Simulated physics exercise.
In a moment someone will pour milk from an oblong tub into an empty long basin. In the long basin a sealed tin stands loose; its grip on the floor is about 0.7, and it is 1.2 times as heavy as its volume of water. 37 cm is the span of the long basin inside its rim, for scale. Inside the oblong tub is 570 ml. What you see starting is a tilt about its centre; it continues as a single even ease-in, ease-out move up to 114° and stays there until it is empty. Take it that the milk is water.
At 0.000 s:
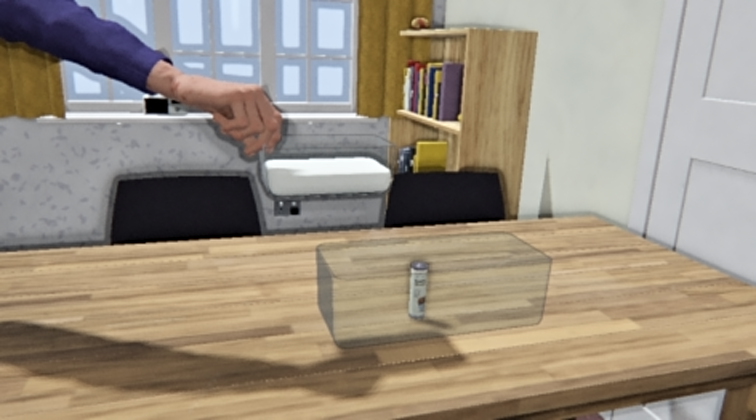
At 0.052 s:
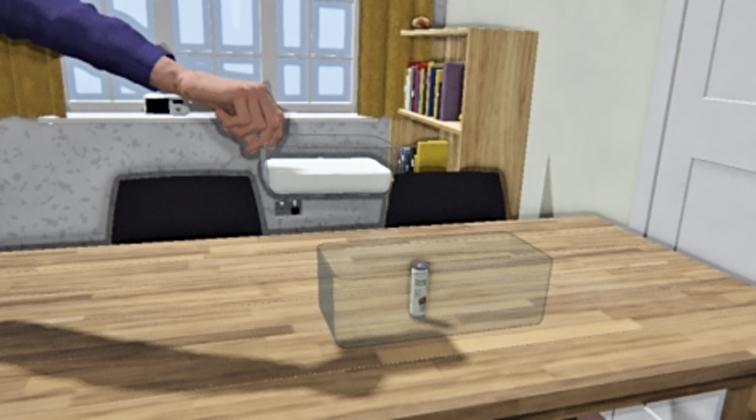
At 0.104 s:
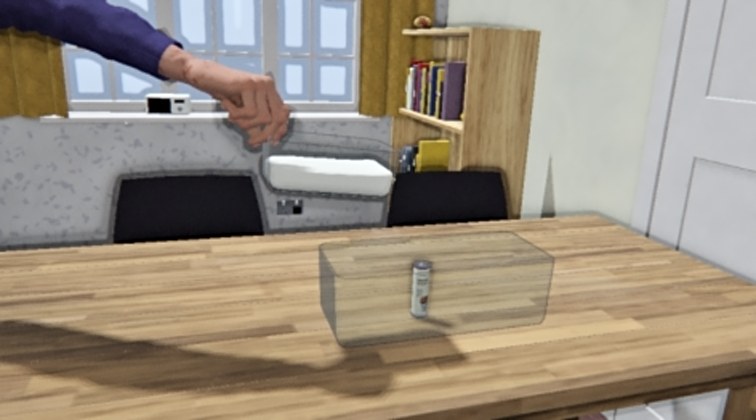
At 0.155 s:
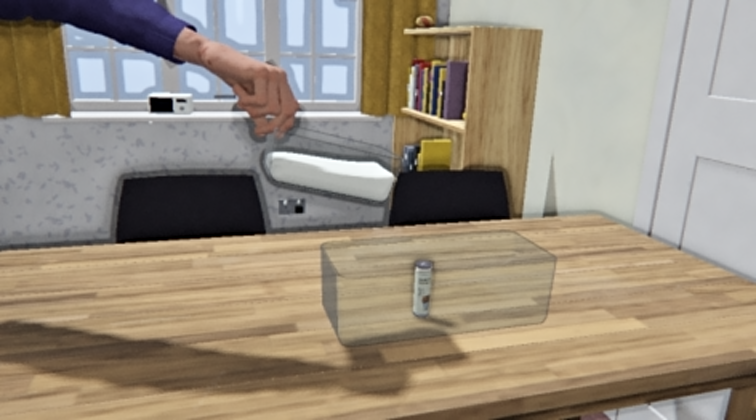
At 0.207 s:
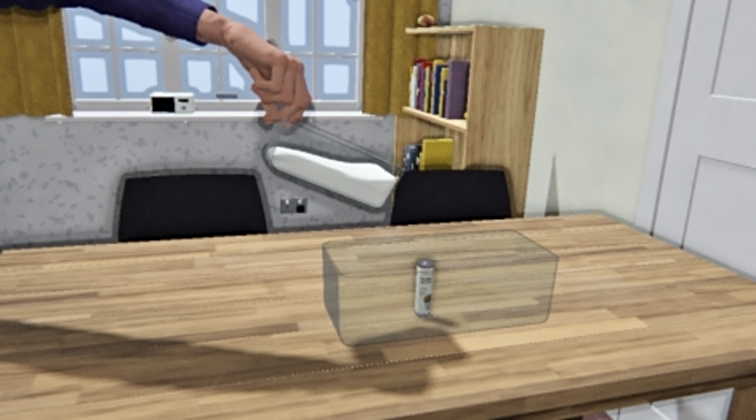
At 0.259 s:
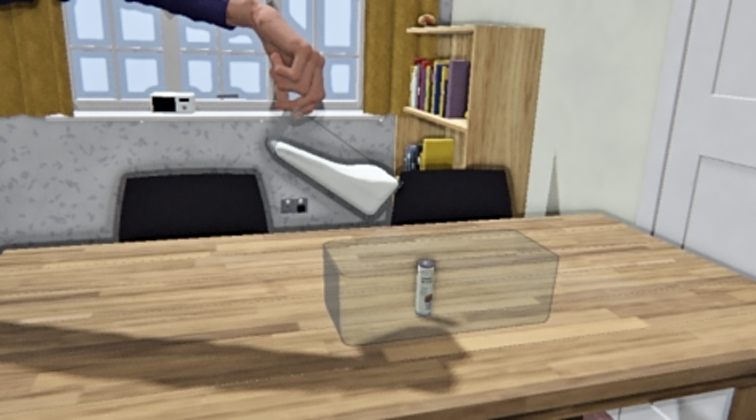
Above a wooden table, a hand tilts a clear tub of milk down to the right.
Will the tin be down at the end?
Yes.
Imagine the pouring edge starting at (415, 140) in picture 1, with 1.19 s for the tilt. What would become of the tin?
Result: Tin upright.
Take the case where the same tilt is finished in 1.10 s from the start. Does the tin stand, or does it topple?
Then it holds its balance.
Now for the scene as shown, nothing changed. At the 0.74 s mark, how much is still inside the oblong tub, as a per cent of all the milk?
About 0 % is still there.
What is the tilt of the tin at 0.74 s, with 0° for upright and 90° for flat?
The tilt is near 25°.
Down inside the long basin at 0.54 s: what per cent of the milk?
Around 56 percent.
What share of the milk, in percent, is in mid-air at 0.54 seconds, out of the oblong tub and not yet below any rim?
Roughly 36 percent.
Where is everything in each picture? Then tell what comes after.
In the first frame, it leans 0°; its right rim is at (386, 141); the milk meets the walls at (265, 168) and (381, 165); the long basin's rim runs from (325, 262) to (530, 246); the tin's top is at (419, 268).
In the second frame, it leans 2°; its right rim is at (388, 143); the milk meets the walls at (266, 166) and (382, 165).
In the third frame, it leans 6°; its right rim is at (390, 147); the milk meets the walls at (268, 163) and (384, 166).
In the fourth frame, it leans 14°; its right rim is at (393, 155); the milk meets the walls at (269, 160) and (385, 168).
In the fifth frame, it leans 24°; its right rim is at (394, 165); the milk meets the walls at (270, 153) and (385, 171).
In the sixth frame, it leans 35°; its right rim is at (392, 177); the milk meets the walls at (272, 146) and (390, 174).
Then, 0.54 s in, the tilt is 101° and 6 per cent is still to pour; the tin stands where it began.
Then, 0.74 s in, the tilt is 114° and 0 per cent is still to pour; the tin leans 24°.
Then, 0.96 s in, the tilt is 114° and 0 per cent is still to pour; the tin lies on its side.
Then, 1.19 s in, the tilt is 114° and 0 per cent is still to pour; the tin lies on its side.
Finally, the tin lies on its side.
